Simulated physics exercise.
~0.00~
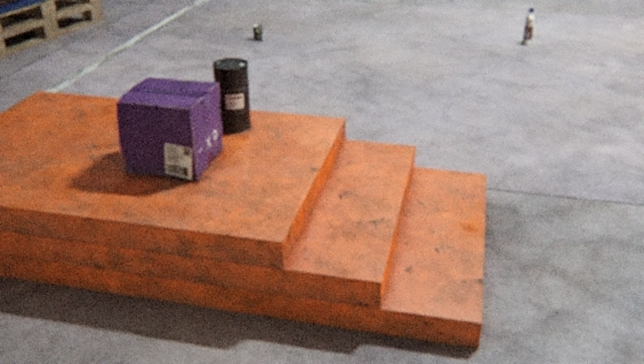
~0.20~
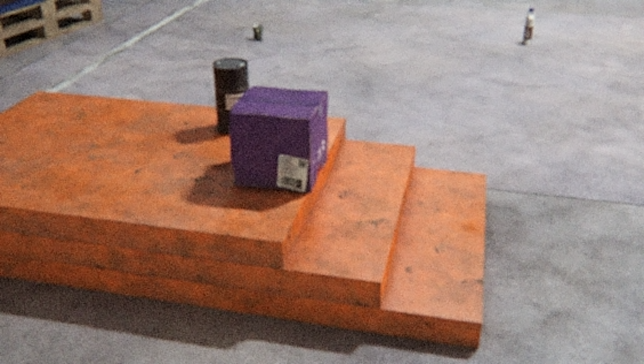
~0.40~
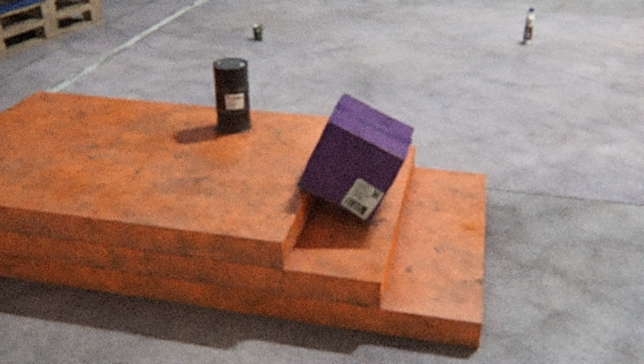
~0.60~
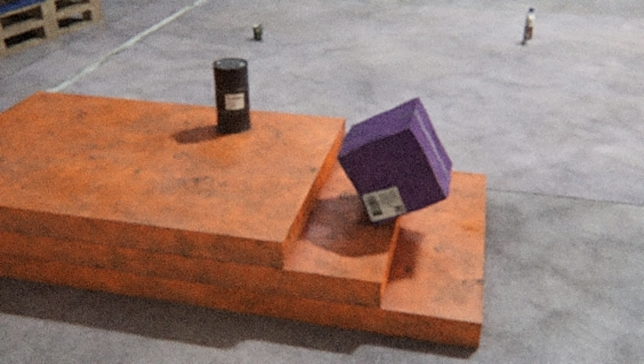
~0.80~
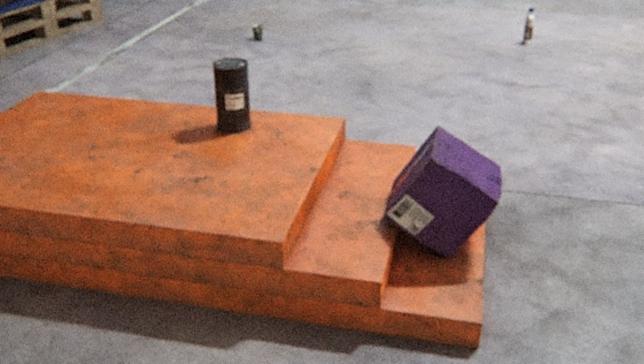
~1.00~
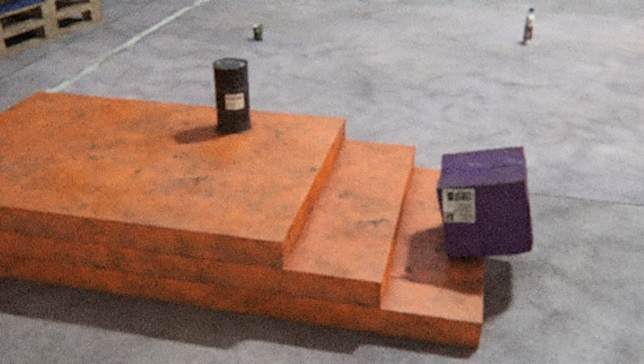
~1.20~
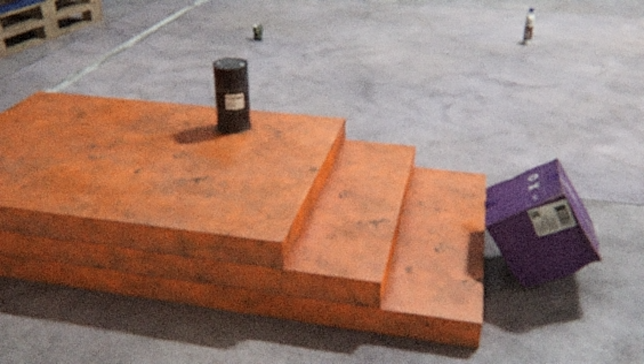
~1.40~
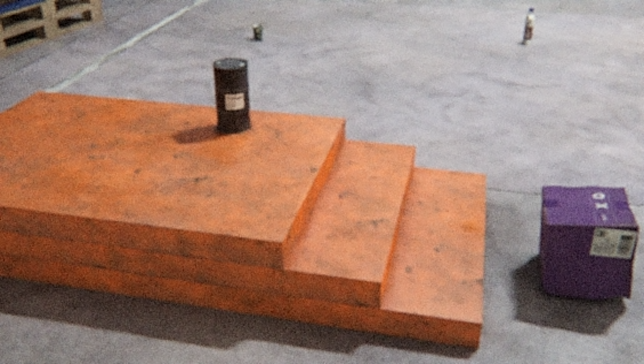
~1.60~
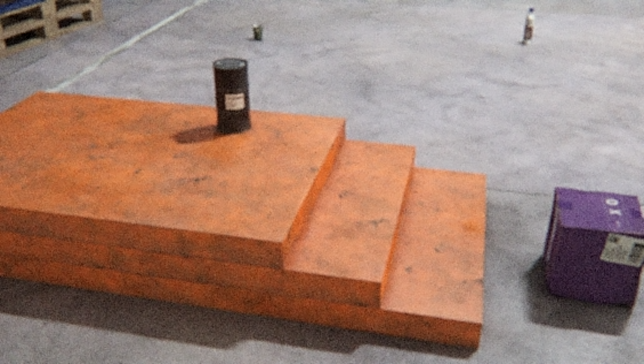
The clip opens on an orange stepped platform on a grey concrete floor, with a purple box and a black canister standing on its top level. The box slides right, passing in front of the canister, and reaches the edge of the landing. It tips over onto the step below, then keeps tumbling to the right, rolling down over the lower step. It drops off the end of the platform, tilted as it meets the floor. The box settles upright on the concrete at the far right, while the canister still stands in its original place on top.
